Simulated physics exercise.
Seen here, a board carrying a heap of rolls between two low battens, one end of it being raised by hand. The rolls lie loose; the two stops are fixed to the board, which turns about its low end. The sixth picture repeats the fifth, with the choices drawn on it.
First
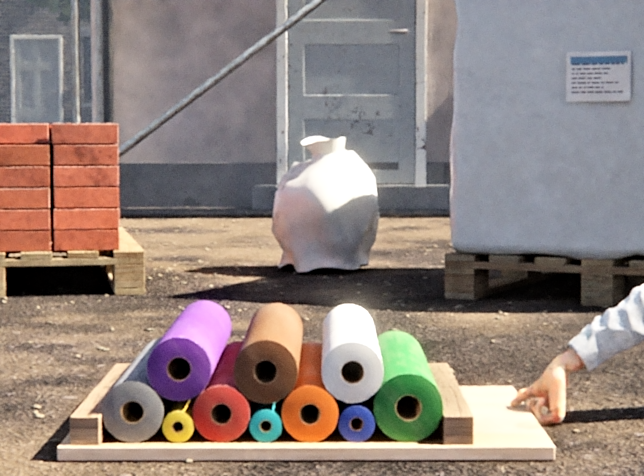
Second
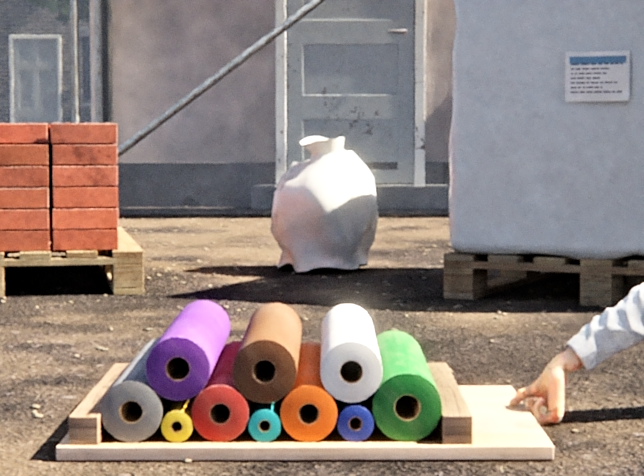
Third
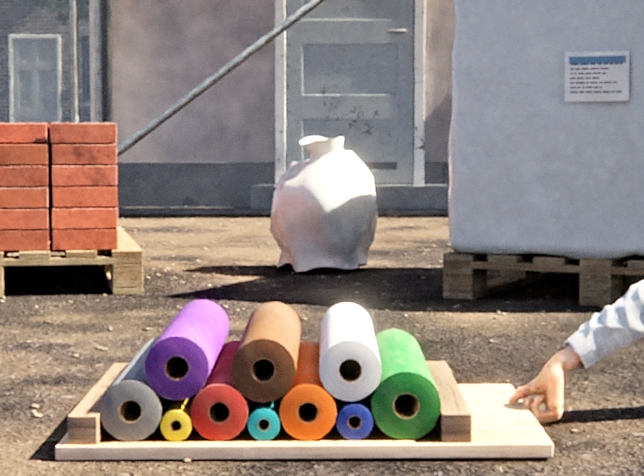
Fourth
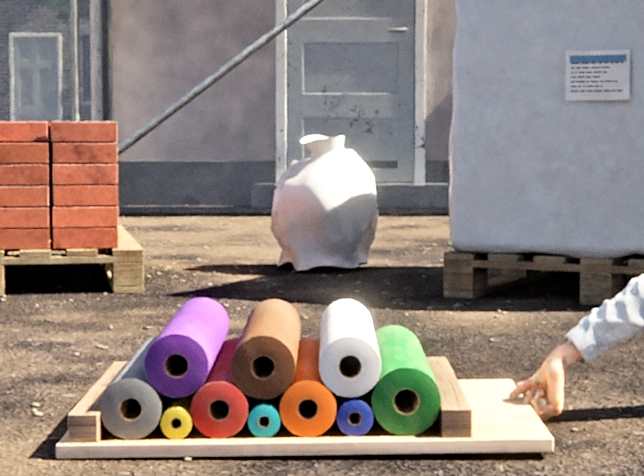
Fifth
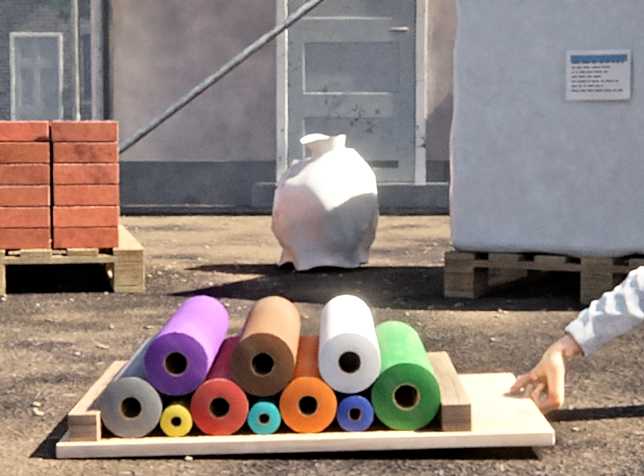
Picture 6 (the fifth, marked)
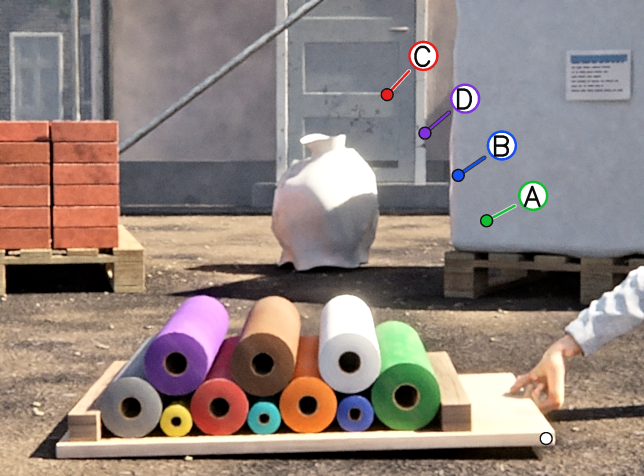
Colourful rolls lying stacked between two battens on a board as a hand raises its right end very slightly.
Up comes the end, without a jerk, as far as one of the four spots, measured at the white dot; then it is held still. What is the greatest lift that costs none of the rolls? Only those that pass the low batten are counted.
The highest mark that will do is D.
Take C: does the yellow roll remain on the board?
The yellow roll: Yes.
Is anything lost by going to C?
At C: Yes.
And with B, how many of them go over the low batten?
With B, none.
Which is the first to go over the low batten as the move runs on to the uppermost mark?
First is the purple one.
On the marked copy, A at (487, 221); B at (458, 176); C at (387, 95); D at (425, 133); the white dot at (546, 439).
With D. Early on, board at 21°.
Further on, board at 40°.
At the end, board at 41°, none over the low batten.
As for the rest, A none over the low batten; B none over the low batten; C three over the low batten (white, brown, purple).
